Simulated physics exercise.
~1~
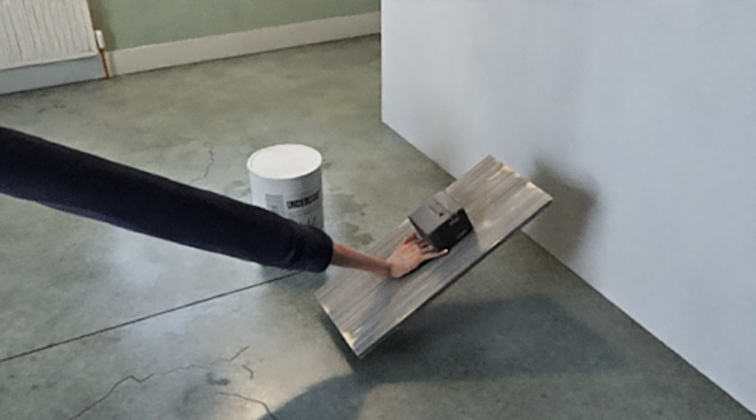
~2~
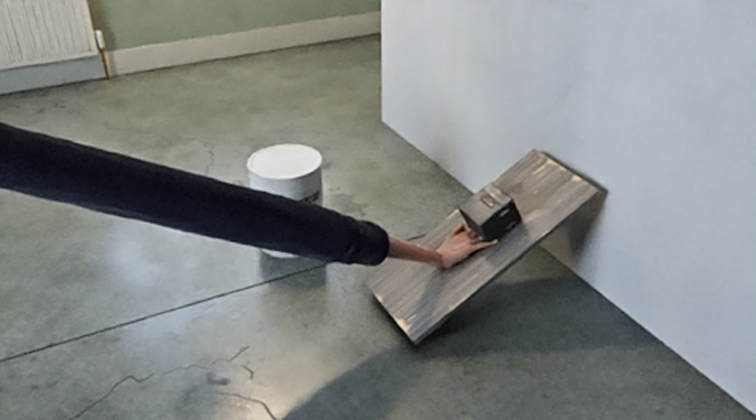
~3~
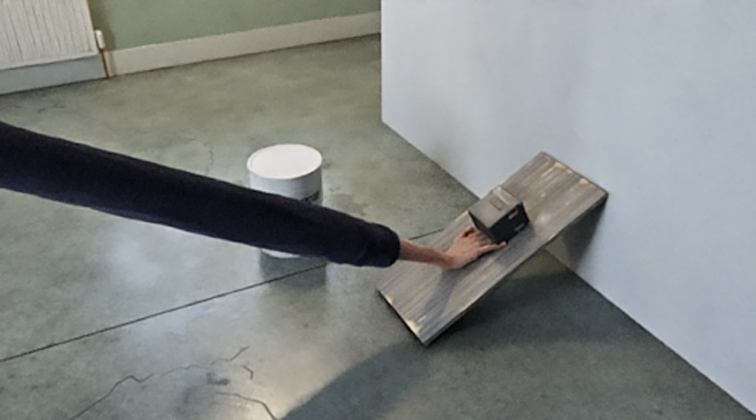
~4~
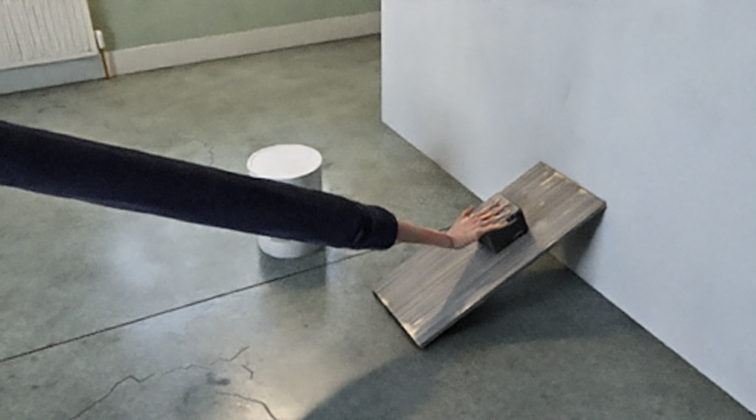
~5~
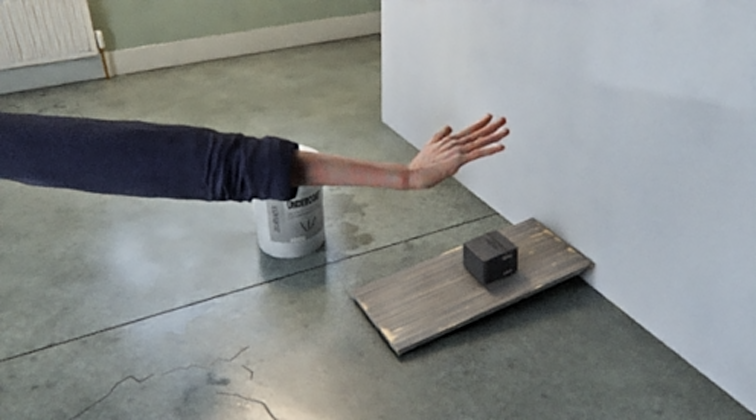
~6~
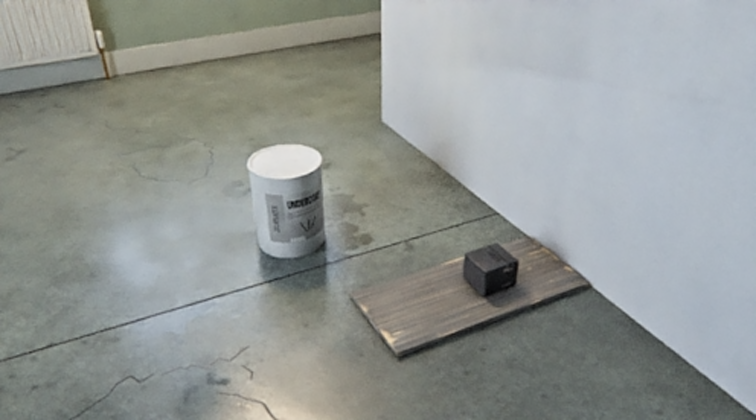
On a concrete floor, a hand leans a grey board on a wall; it slides flat.
